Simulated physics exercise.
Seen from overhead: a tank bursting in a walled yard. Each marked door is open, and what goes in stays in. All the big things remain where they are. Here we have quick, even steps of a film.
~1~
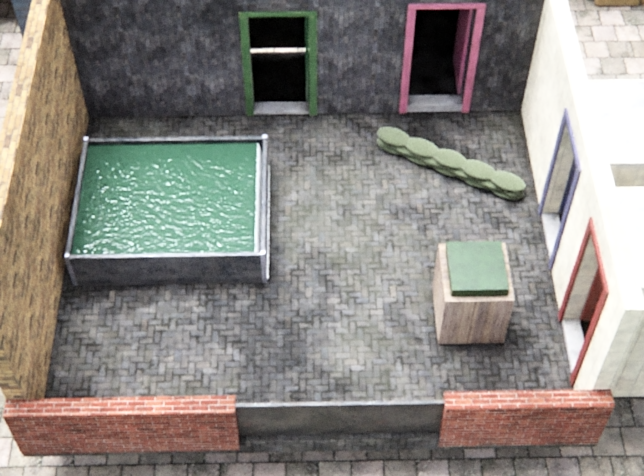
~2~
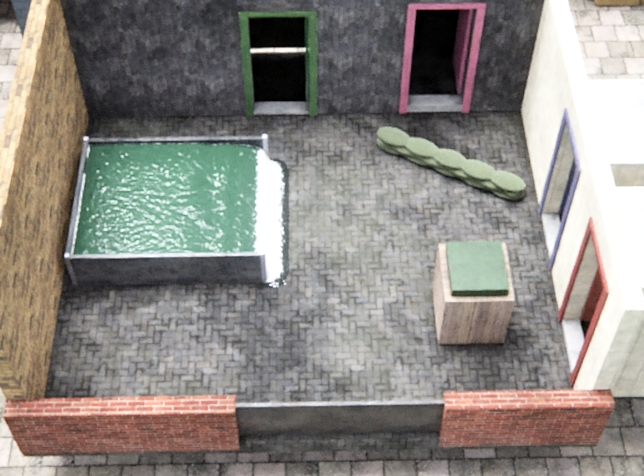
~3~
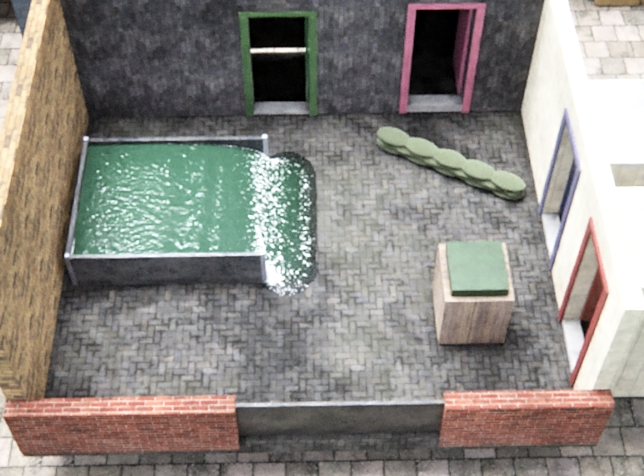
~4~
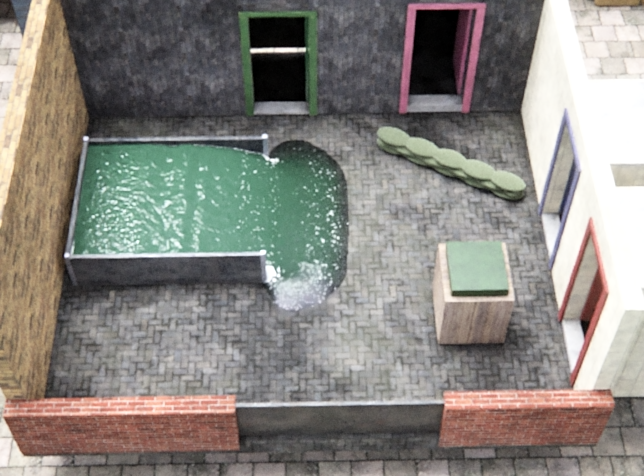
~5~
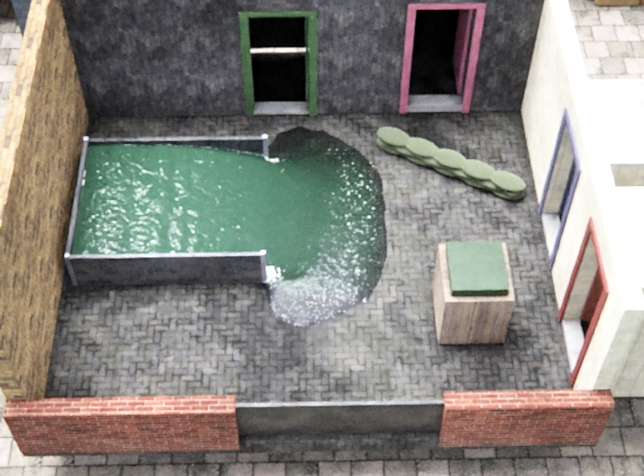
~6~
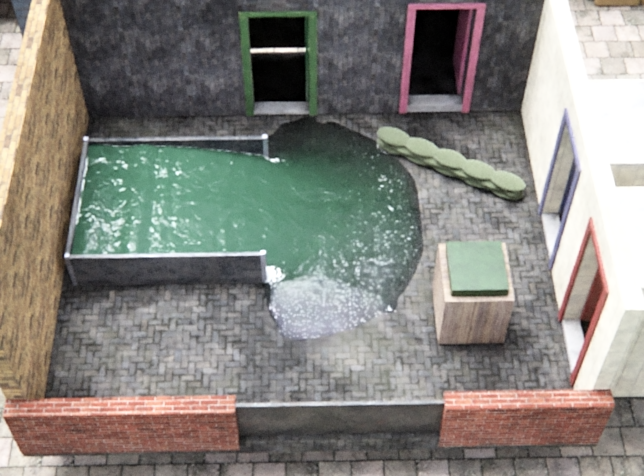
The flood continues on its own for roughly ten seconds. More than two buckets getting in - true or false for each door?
Pink door: False; red door: True; blue door: True; green door: False.
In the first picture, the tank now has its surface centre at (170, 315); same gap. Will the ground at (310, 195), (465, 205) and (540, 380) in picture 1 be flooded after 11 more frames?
Log: No flood; flood; flood.
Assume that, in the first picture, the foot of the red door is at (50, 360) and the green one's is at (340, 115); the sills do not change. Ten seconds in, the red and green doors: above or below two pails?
My reading: The red door exceeds the limit, the green door exceeds the limit.
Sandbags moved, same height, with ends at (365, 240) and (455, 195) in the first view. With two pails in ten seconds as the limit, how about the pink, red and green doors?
As I see it, the pink door rises above, the red door rises above, and the green door remains below.
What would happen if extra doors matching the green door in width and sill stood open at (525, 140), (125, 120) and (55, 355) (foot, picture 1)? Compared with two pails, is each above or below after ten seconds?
Log: Door one is above the limit; door two is below the limit; door three is above the limit.
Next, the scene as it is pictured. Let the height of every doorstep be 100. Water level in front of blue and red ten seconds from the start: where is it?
Near 70 per cent and 80 per cent, respectively.
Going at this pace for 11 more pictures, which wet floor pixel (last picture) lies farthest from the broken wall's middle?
The farthest wet spot is near (567, 358).
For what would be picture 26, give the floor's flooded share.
Near 60 in a hundred.
A moment on, water covers 40 % of the floor; the pink door not reached, the red door not reached, the blue door wet at the sill, nothing in, the green door wet at the sill, nothing in.
Next, water covers 50 % of the floor; the pink door wet at the sill, nothing in, the red door wet at the sill, nothing in, the blue door over two buckets in, the green door wet at the sill, nothing in.
Then, water covers 60 % of the floor; the pink door wet at the sill, nothing in, the red door wet at the sill, nothing in, the blue door far over two buckets in, the green door wet at the sill, nothing in.
Later, water covers 85 % of the floor; the pink door wet at the sill, nothing in, the red door over two buckets in, the blue door far over two buckets in, the green door wet at the sill, nothing in.
In the end, water covers 95 % of the floor; the pink door wet at the sill, nothing in, the red door over two buckets in, the blue door far over two buckets in, the green door wet at the sill, nothing in.
